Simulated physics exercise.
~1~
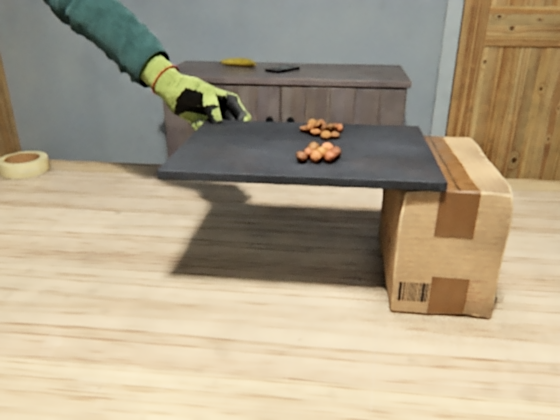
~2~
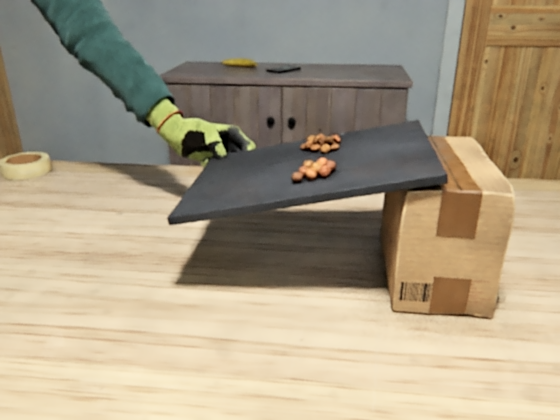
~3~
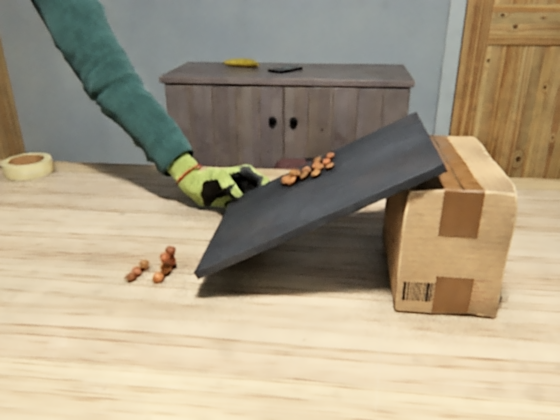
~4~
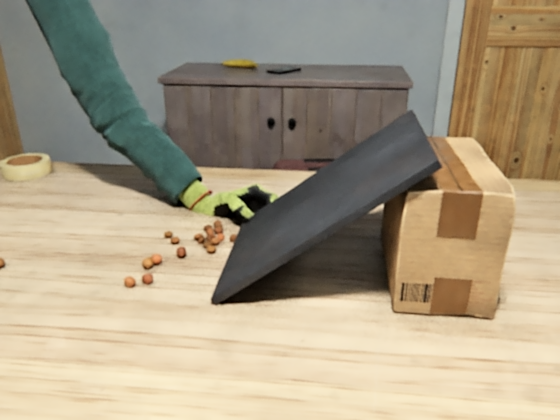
At first, a gloved hand in a green sleeve holds the left end of a dark board nearly level, its right end propped on a cardboard box, with two small clusters of reddish-brown nut-like pieces on top. The hand lowers the free end, and the board tilts while both clusters stay on it. As the slope steepens, the nearer cluster slides off onto the pale wooden table, while the farther one is still on the board. Finally the board's lower end rests on the table, the farther pieces lie mostly near its foot, and the nearer ones have scattered farther left.
